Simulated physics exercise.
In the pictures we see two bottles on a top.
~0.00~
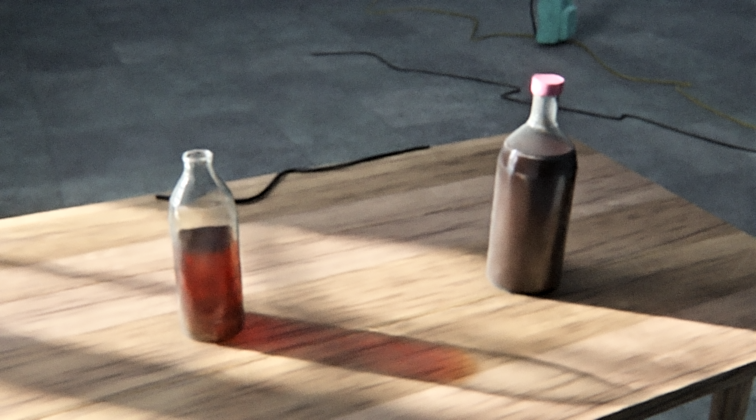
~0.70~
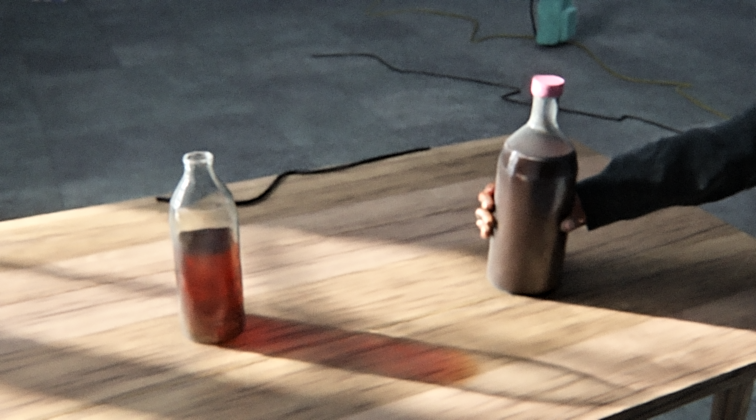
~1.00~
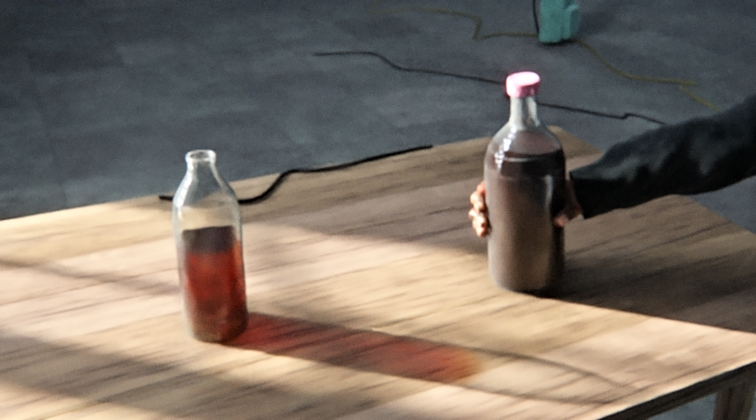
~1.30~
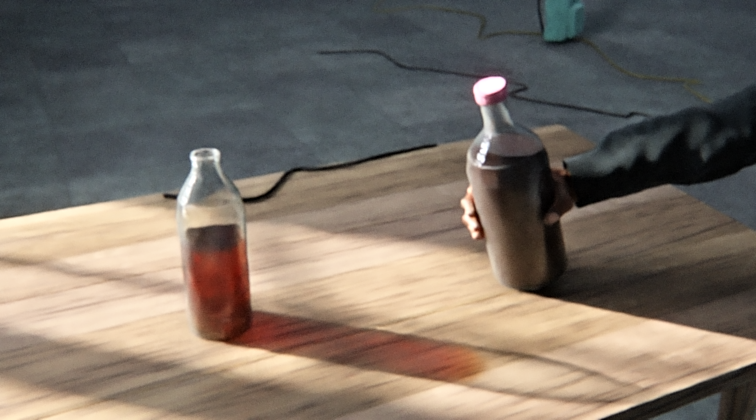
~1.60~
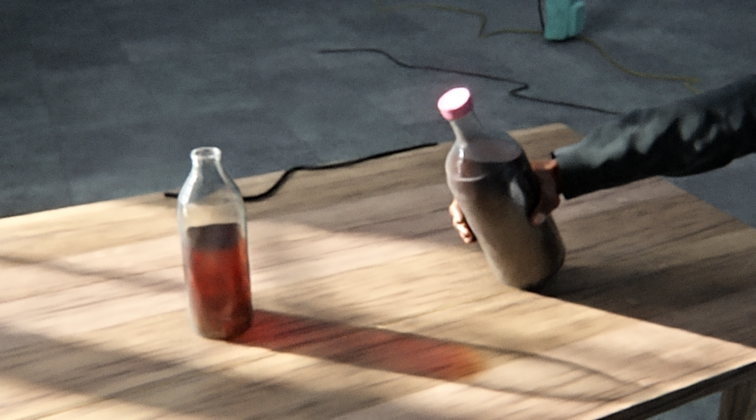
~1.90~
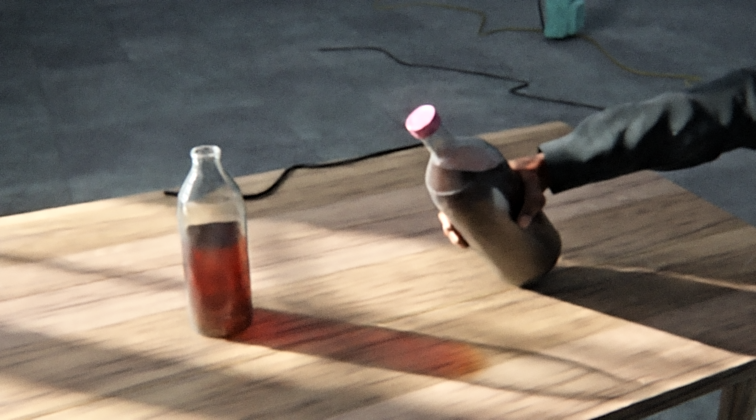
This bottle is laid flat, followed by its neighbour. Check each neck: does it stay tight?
Left: No, right: Yes.
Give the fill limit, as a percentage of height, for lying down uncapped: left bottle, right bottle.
Fill limits, first then second: 26 % and 26 %.
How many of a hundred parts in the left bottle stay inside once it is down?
Roughly 50 per cent.
Around 2.6 s, the right bottle is nearly down; right bottle, no leak.
Around 3.6 s, the right bottle lies flat; right bottle, no leak.
Around 6.5 s, both lie flat; right bottle, no leak; left bottle, it leaks.
